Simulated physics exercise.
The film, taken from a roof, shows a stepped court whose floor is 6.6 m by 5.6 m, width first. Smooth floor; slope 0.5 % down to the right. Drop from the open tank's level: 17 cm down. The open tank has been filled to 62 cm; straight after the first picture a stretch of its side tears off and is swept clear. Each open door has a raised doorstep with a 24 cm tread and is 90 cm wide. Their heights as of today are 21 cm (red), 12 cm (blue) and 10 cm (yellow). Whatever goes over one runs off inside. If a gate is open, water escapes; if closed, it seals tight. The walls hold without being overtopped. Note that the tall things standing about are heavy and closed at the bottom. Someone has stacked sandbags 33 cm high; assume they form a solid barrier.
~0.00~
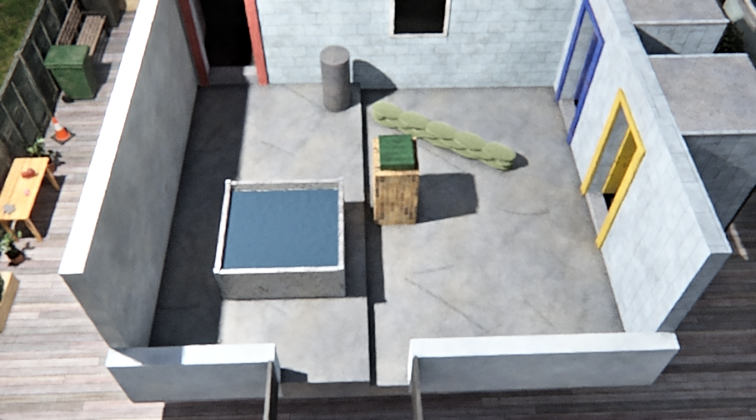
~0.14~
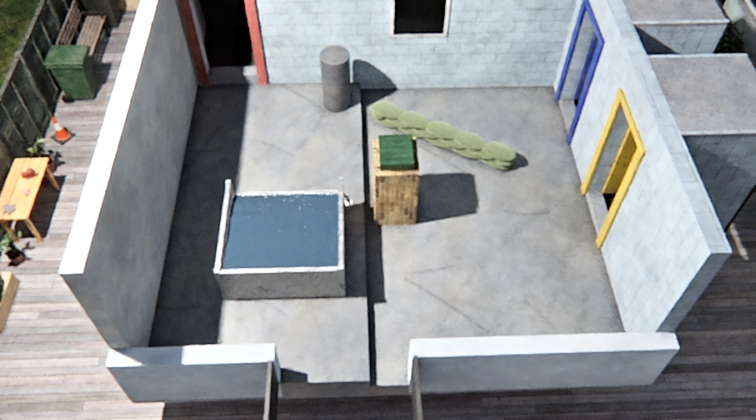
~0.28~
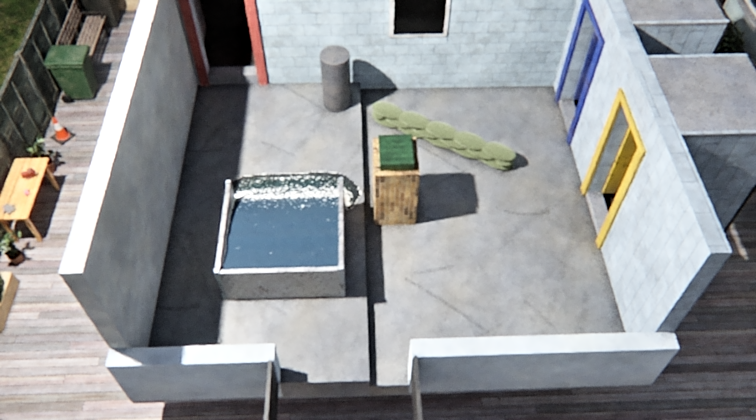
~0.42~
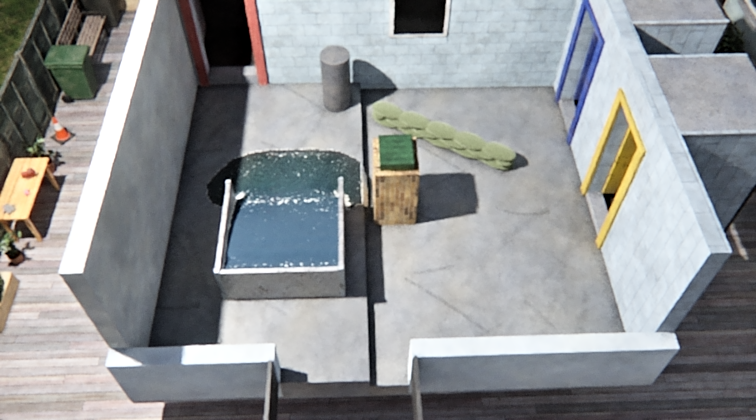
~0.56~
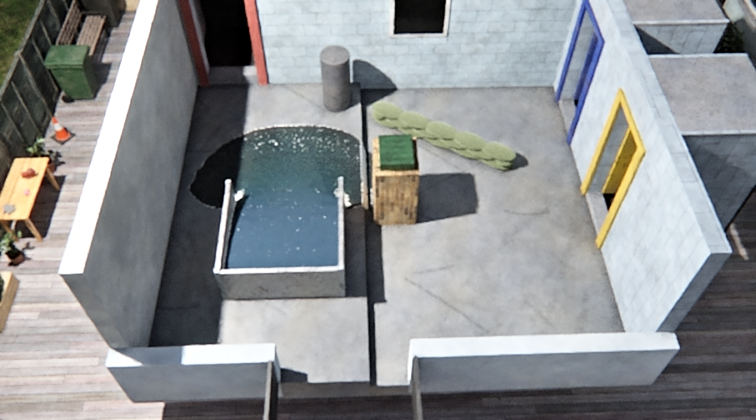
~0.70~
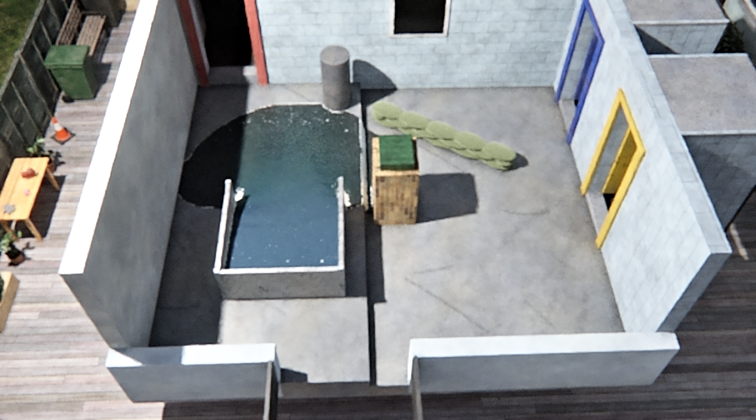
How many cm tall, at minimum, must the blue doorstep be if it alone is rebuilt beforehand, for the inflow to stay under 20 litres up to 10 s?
Around 8 cm at the least.
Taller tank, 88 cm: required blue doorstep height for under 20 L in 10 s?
Minimum height: Approx. 13.0 cm.
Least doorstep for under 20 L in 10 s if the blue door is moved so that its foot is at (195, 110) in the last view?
About 18 cm.
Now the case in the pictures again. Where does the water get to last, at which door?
Yellow.
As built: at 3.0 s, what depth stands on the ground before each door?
Before red it's 22 cm, before blue 2 cm, before yellow 0 cm.
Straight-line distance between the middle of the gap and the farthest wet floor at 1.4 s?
Reach: Approx. 3.6 m.
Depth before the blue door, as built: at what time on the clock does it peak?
Peak: Close to 3.4 s.
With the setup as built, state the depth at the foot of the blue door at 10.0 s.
It comes to about 5.0 centimetres deep.
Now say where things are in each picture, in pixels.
The first picture shows the open tank at (283, 227) is whole and still, 62 cm deep; the blue door at (577, 77) is dry.
In the second picture, water pours out on the far side and has run 0.3 m, to a hidden place; about 7 cm deep outside, 62 cm at the back.
In the third picture, the front is at (255, 178), 0.7 m from the gap on the far side; 1.2 m2 of floor is wet, 61 cm left at the back.
In the fourth picture, the gap is on the far side, the front 1.3 m out at (265, 153); the back of the open tank holds 54 cm.
In the fifth picture, the front is at (270, 130), 1.8 m from the gap on the far side; 4.1 m2 of floor is wet, 52 cm left at the back.
In the sixth picture, the gap is on the far side, the front 2.3 m out at (272, 108); the back of the open tank holds 50 cm; 3.2 m in a straight line remain to the blue door at (577, 77).
After 1.4 s water covers 30 % of the floor, deepest (34 cm) near (307, 83); it has not reached the blue door.
After 3.0 s water covers 45 % of the floor, deepest (23 cm) near (199, 85); it has not reached the blue door.
After 10.0 s water covers 90 % of the floor, deepest (12 cm) near (376, 356); 5 cm at the blue door, 1 litre in over its 12 cm doorstep.
At the blue door as built, the water arrived by 3.1 s and peaked near 14 cm at 3.4 s.
With a doorstep of 6.5 cm, 38 litres would have come in within the 10 s; with 9 cm, 13 litres. So under 20 litres takes about 8 cm.
